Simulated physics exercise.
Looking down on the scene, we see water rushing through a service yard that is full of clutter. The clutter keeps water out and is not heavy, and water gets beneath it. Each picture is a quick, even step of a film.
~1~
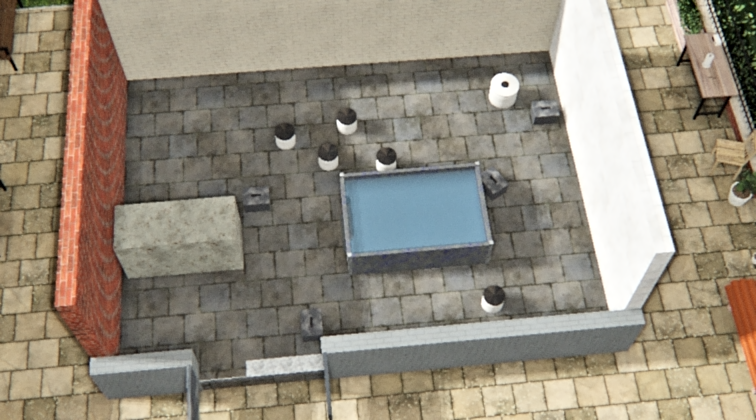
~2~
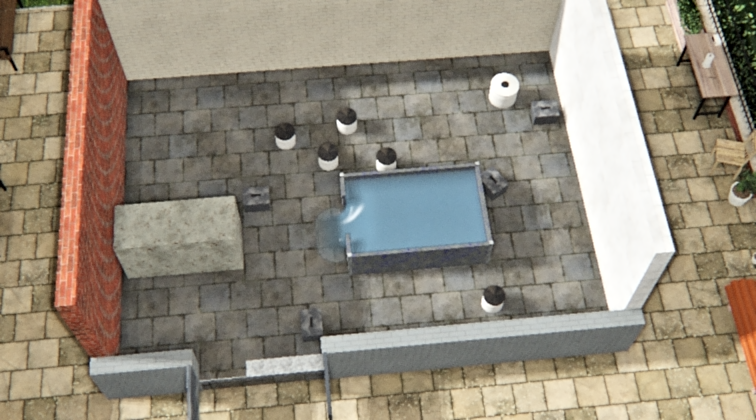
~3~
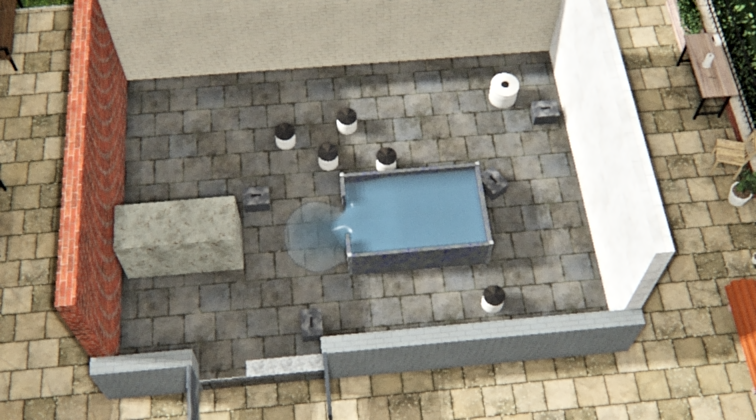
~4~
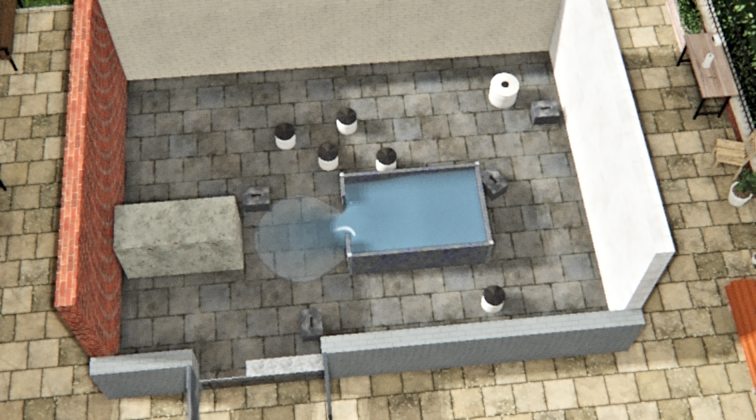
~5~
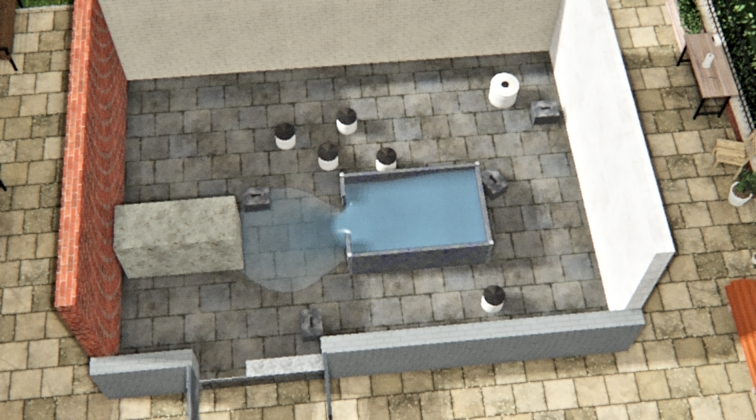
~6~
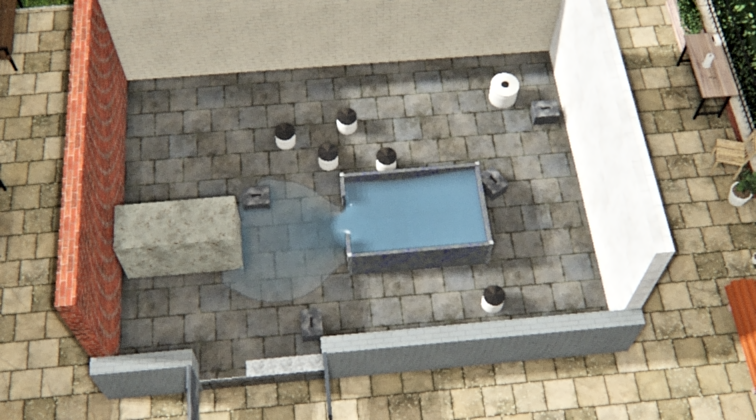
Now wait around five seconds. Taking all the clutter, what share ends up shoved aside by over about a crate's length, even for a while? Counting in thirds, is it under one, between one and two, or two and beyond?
Portion: Beneath a third.
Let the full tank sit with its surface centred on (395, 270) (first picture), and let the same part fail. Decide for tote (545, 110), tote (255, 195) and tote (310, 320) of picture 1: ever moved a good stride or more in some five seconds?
The three, one by one: Short of that, past that mark and short of that.
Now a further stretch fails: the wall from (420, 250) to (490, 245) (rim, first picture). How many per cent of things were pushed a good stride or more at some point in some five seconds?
Roughly 40 per cent.
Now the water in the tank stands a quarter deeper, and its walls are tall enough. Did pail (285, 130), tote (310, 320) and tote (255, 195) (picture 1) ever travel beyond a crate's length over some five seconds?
As asked: Fell short, fell short, went the distance.
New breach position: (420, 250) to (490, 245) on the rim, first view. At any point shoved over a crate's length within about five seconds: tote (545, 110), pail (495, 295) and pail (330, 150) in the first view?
One after the other: Pushed that far, moved that far, less than that.
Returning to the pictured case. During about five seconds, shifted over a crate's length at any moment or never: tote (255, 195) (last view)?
At least that much.
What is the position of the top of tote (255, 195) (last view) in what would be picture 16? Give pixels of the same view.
It should be near (173, 141).
A moment on, 0 of 10 are well off their spots; 0 afloat.
Next, 1 of 10 are well off their spots; 0 afloat.
Later, 1 of 10 are well off their spots; 1 afloat.
In the end, 1 of 10 are well off their spots, and 1 have been at some point; 1 afloat.
